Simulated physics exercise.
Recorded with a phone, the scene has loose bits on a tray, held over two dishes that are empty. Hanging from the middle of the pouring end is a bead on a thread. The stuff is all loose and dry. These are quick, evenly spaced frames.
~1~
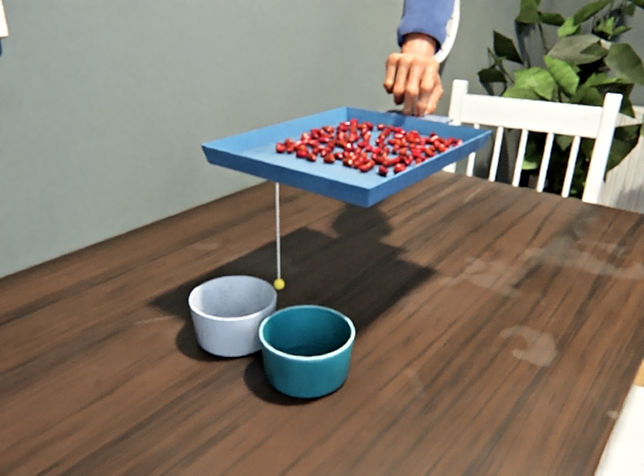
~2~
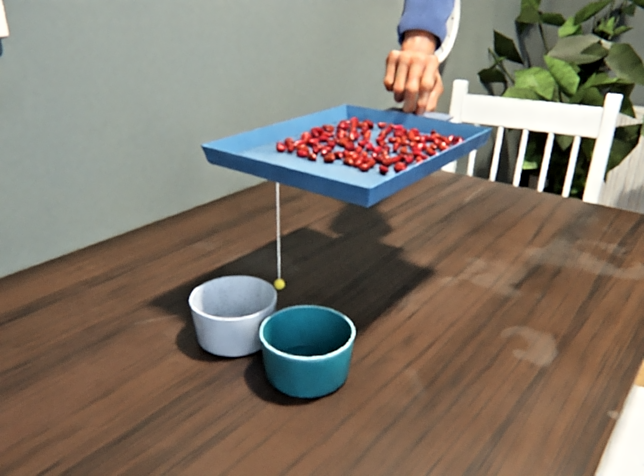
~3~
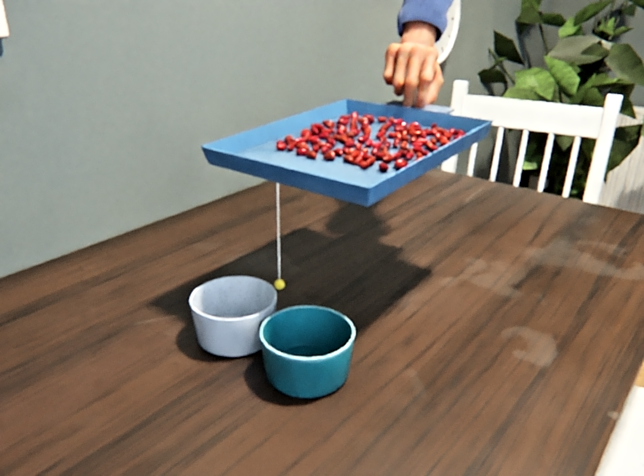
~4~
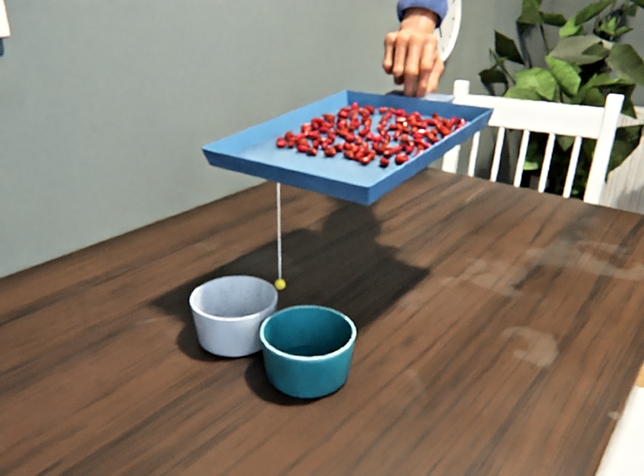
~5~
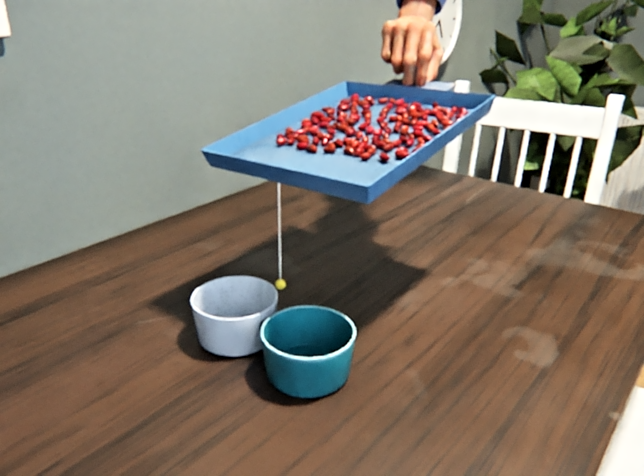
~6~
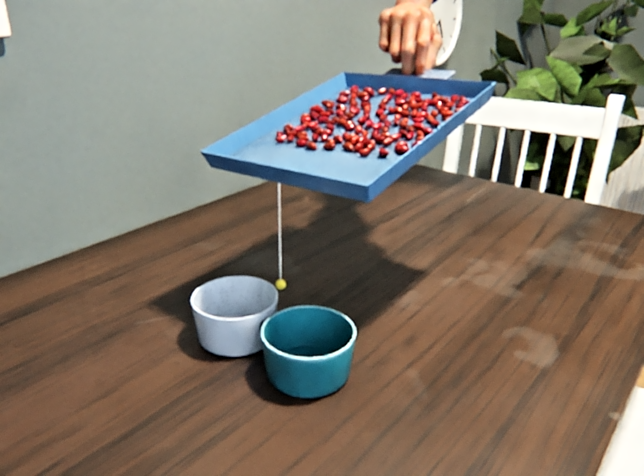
A hand slowly raising the far side of a blue tray of red kidney beans above two empty bowls on a wooden table.
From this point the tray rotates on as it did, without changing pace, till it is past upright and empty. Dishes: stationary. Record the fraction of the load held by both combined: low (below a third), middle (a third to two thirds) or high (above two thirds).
Fraction held by both: Middle.
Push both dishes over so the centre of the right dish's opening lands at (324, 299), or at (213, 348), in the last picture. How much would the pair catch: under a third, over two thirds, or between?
Try one: Below one third. Try two: Less than a third.
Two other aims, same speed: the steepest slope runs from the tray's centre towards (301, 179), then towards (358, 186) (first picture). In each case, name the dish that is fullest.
Case 1 - the one at right; case 2 - the one at right.
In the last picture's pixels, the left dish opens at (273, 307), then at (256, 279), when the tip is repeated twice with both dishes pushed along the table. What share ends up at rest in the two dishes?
20 and 10 in a hundred.
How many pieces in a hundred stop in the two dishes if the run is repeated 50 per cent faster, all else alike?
Roughly 50 %.
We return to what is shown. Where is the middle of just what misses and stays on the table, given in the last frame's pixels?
Somewhere about (166, 324), I'd say.
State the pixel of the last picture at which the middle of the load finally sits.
At about (219, 334), give or take.
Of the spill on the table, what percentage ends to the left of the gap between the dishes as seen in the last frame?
Close to 100 per cent.
Soon, tray tipped steeply; nearly all on the tray; a stray few in the air.
A while on, tray tipped right over; most on the tray; a stray few in the left dish; a small part outside both; a small part in the air.
Towards the end, tray tipped past a quarter turn; a small part in the right dish; about half in the left dish; about half outside both.
Finally, tray tipped past a quarter turn; a small part in the right dish; about half in the left dish; about half outside both.
